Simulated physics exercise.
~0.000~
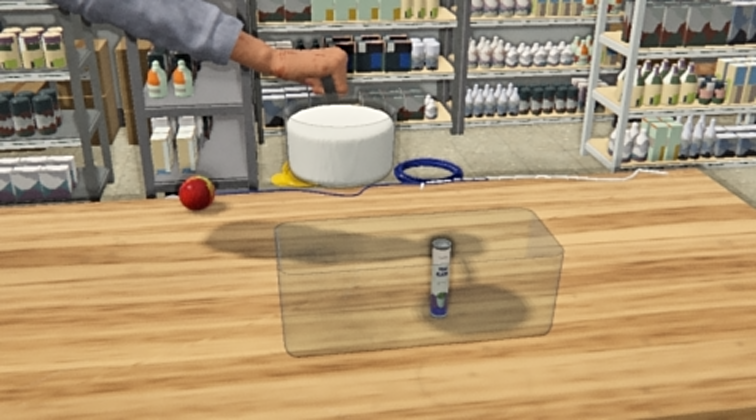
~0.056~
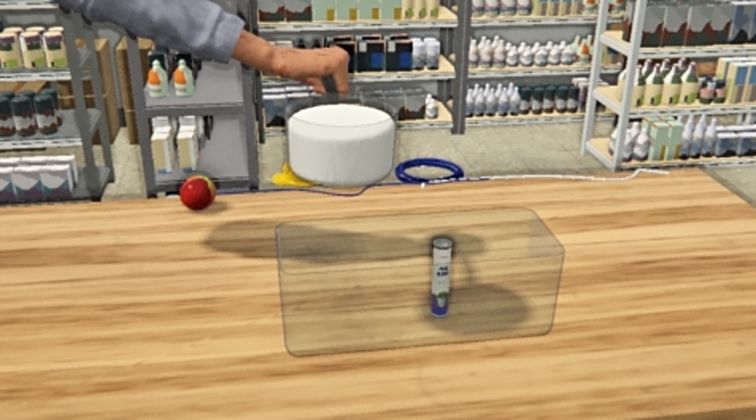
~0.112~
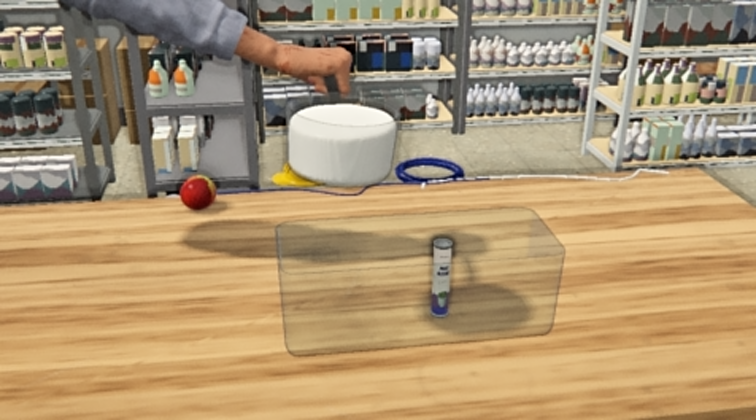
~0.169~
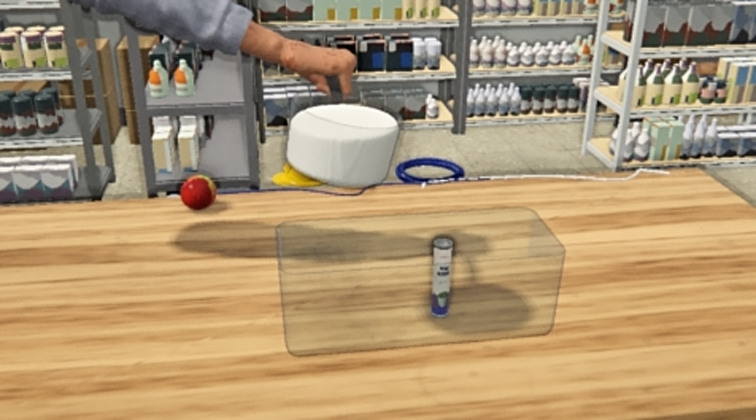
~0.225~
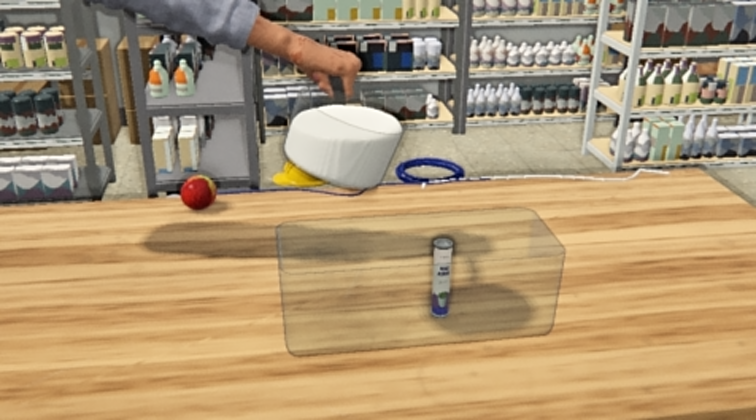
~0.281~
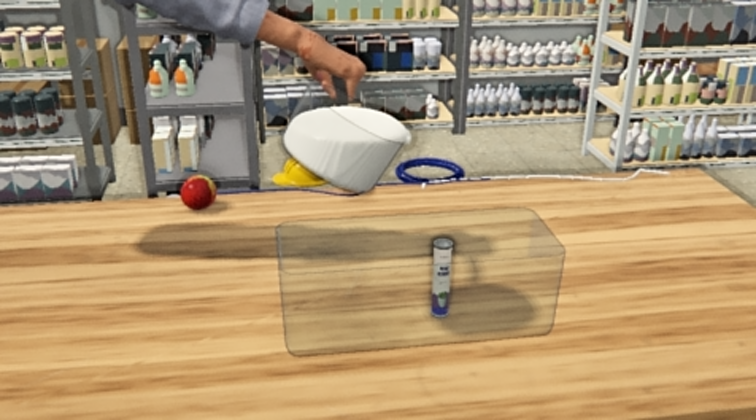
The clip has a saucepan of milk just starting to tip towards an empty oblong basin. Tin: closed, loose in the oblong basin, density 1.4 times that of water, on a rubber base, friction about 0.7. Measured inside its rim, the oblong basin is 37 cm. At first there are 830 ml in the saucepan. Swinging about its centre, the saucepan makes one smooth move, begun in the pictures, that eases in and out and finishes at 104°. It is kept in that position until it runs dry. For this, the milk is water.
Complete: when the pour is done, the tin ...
... has tipped over.
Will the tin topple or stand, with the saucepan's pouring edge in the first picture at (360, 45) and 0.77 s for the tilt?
Result: Tin tipped over.
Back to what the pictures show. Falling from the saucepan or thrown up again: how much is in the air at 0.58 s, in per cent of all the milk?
About 38 per cent.
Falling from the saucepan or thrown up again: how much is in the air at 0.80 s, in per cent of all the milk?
Around 8 percent of it is airborne.
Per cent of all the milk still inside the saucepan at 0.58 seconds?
Close to 36 in a hundred.
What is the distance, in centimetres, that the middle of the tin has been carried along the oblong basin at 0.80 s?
Centre to centre, close to 0 cm.
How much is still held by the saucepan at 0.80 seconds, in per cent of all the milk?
Around 7 in a hundred.
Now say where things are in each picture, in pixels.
Tilt 0°; pouring edge (395, 109); surface from (287, 122) to (392, 118); the oblong basin's rim runs from (277, 249) to (547, 231); the tin's top is at (442, 247), in the first picture.
Tilt 1°; pouring edge (396, 110); surface from (288, 122) to (393, 118), in the second picture.
Tilt 5°; pouring edge (398, 113); surface from (290, 120) to (395, 119), in the third picture.
Tilt 12°; pouring edge (401, 119); surface from (291, 121) to (397, 119), in the fourth picture.
Tilt 20°; pouring edge (402, 128); surface from (291, 123) to (401, 121), in the fifth picture.
Tilt 31°; pouring edge (403, 138); surface from (287, 124) to (403, 130); 3 per cent is over the edge, in the sixth picture.
After 0.58 s the tilt is 89° and 36 per cent is still to pour; the tin stands where it began.
After 0.80 s the tilt is 104° and 7 per cent is still to pour; the tin stands where it began.
After 1.02 s the tilt is 104° and 1 per cent is still to pour; the tin leans 16°.
After 1.27 s the tilt is 104° and 0 per cent is still to pour; the tin lies on its side.
In the end the tin lies on its side.
